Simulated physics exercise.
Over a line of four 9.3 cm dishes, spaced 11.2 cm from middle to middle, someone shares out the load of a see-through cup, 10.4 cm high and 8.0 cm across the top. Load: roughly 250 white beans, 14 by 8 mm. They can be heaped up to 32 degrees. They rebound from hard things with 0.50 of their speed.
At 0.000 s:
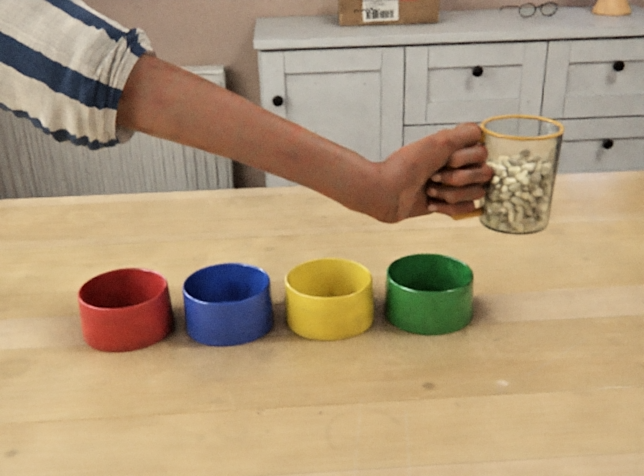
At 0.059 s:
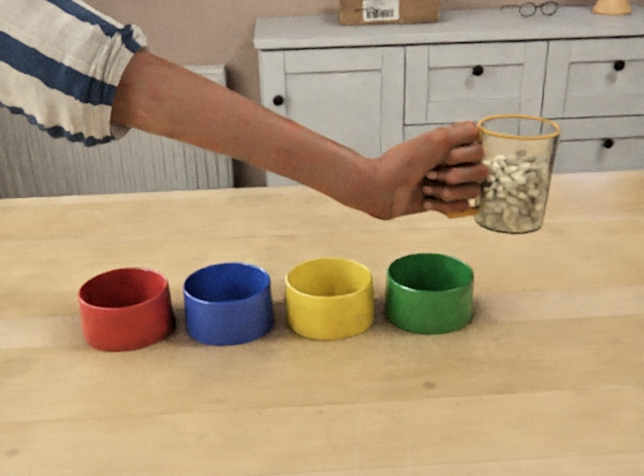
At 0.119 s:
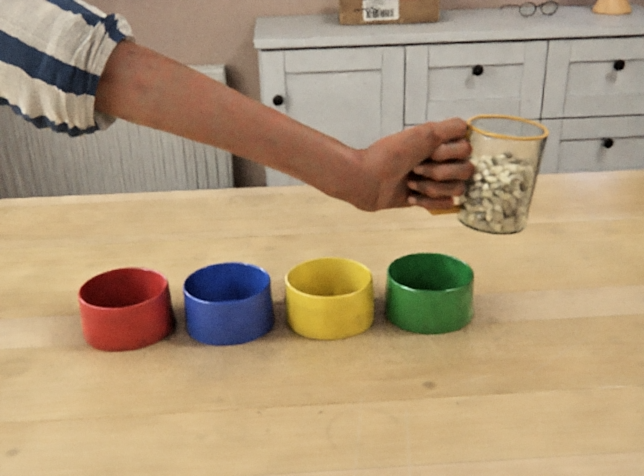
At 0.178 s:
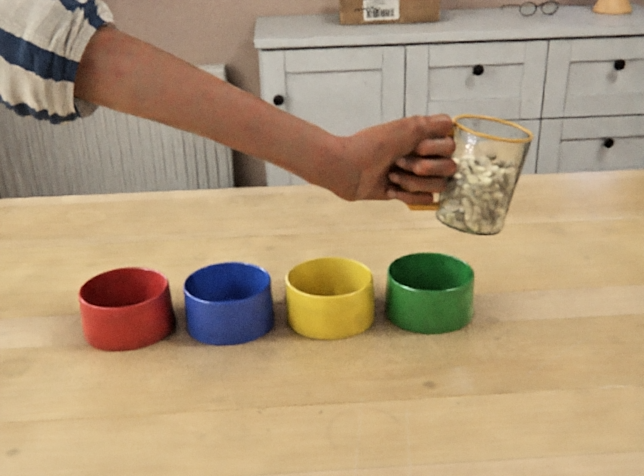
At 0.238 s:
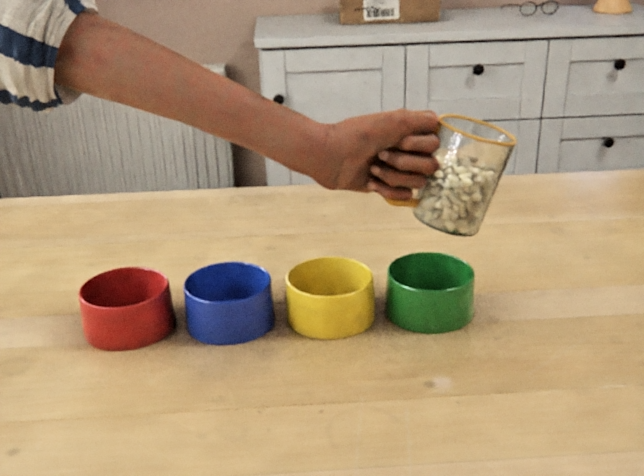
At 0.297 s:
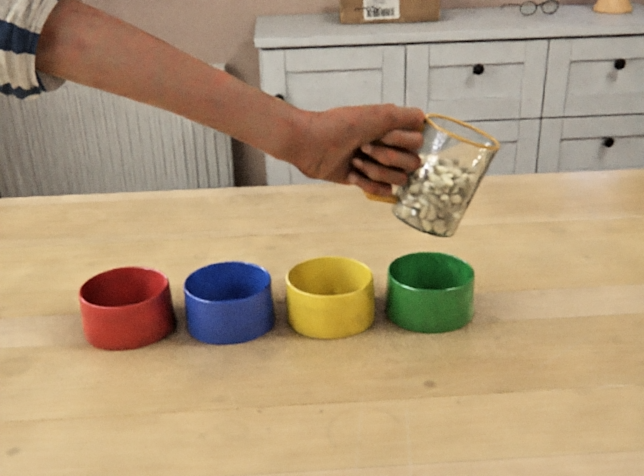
In this clip, a hand holding a clear cup of small white pieces moves left above a wooden table, gradually tilting the cup's rim to the right, while red, blue, yellow and green dishes sit in a row below.
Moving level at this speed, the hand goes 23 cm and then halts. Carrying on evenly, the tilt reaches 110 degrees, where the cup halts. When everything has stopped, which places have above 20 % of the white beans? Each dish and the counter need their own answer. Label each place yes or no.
Red: No. Blue: No. Green: No. Yellow: Yes. Counter: Yes.
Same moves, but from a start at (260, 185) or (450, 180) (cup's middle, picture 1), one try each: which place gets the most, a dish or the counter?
Most goes to: Red; yellow.
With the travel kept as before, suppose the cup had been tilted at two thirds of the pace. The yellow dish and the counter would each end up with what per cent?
Result - yellow dish: 50; counter: 40.
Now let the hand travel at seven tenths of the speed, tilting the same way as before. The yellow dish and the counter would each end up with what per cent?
In that case: Yellow 50, and counter 40.
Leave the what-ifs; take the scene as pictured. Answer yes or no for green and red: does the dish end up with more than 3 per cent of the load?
Dish green: It passes. Dish red: It misses.
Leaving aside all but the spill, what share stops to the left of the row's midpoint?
About 0 percent.
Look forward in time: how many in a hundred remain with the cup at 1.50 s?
Roughly 55 %.
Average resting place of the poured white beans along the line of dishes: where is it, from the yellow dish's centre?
4 cm to the right.
After 0.77 s, tilt 64 degrees; cup holds 100 %.
After 1.09 s, tilt 92 degrees; cup holds 100 %.
After 1.50 s, tilt 110 degrees; cup holds 55 %, green 5 %, yellow 20 %.
By 3.0 s all is still; red 0 %, blue 0 %, green 5 %, yellow 50 %, counter 45 %.
